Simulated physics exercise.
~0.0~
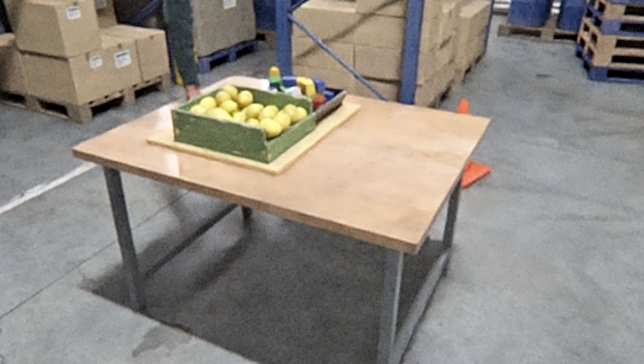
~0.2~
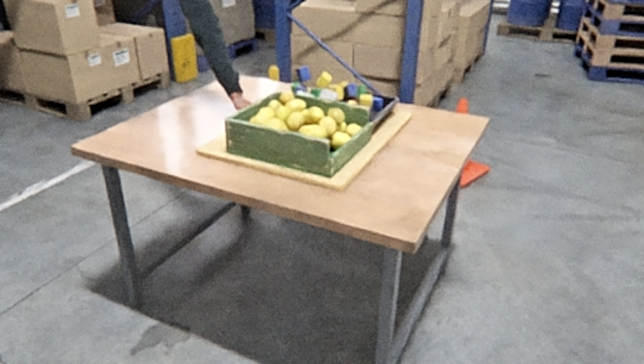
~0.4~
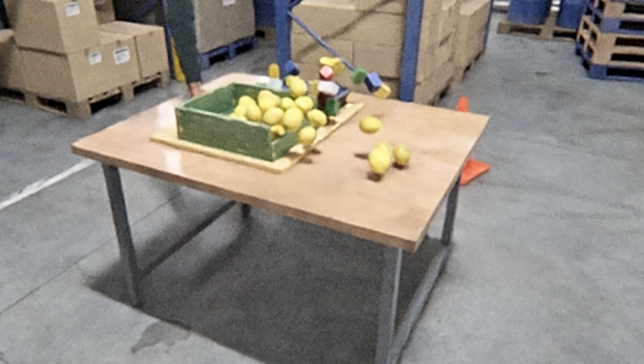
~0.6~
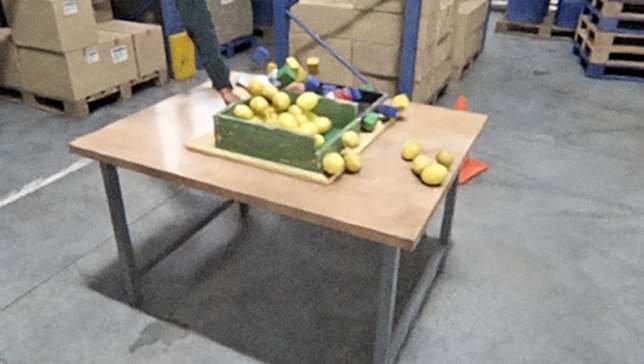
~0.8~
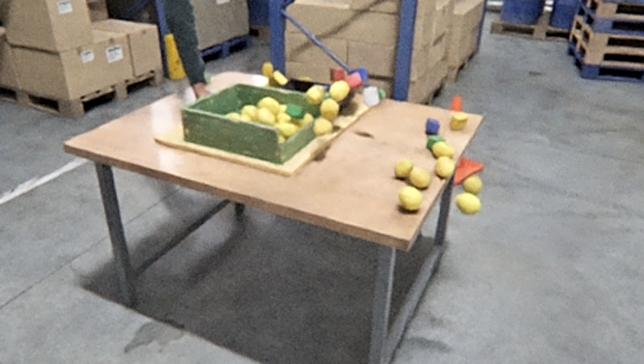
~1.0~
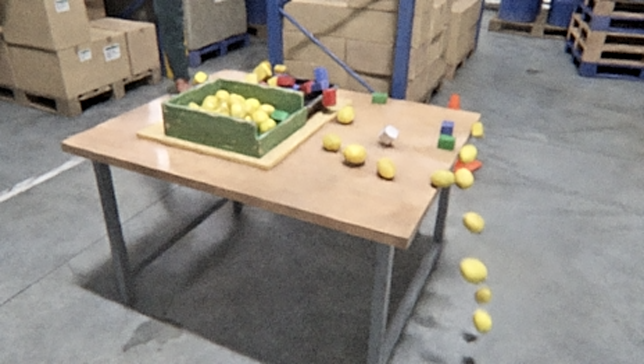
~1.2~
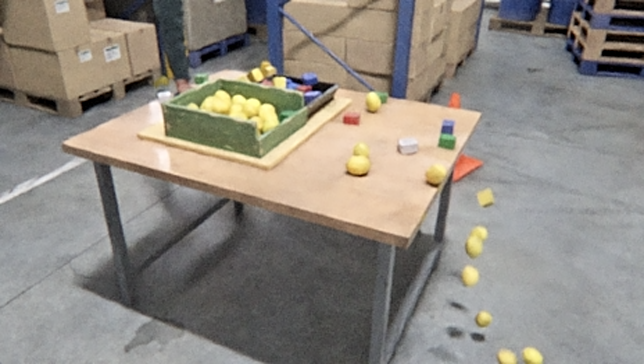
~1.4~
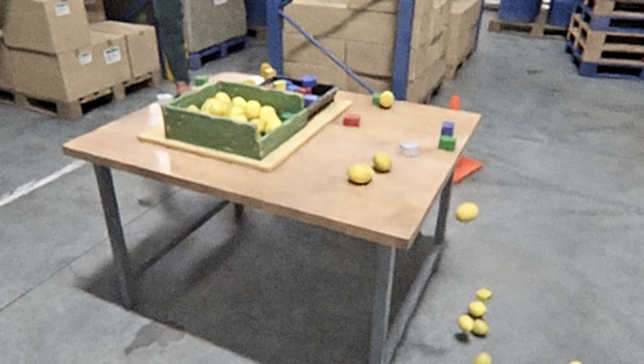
An arm shakes a board of crates side to side, spilling lemons and blocks.
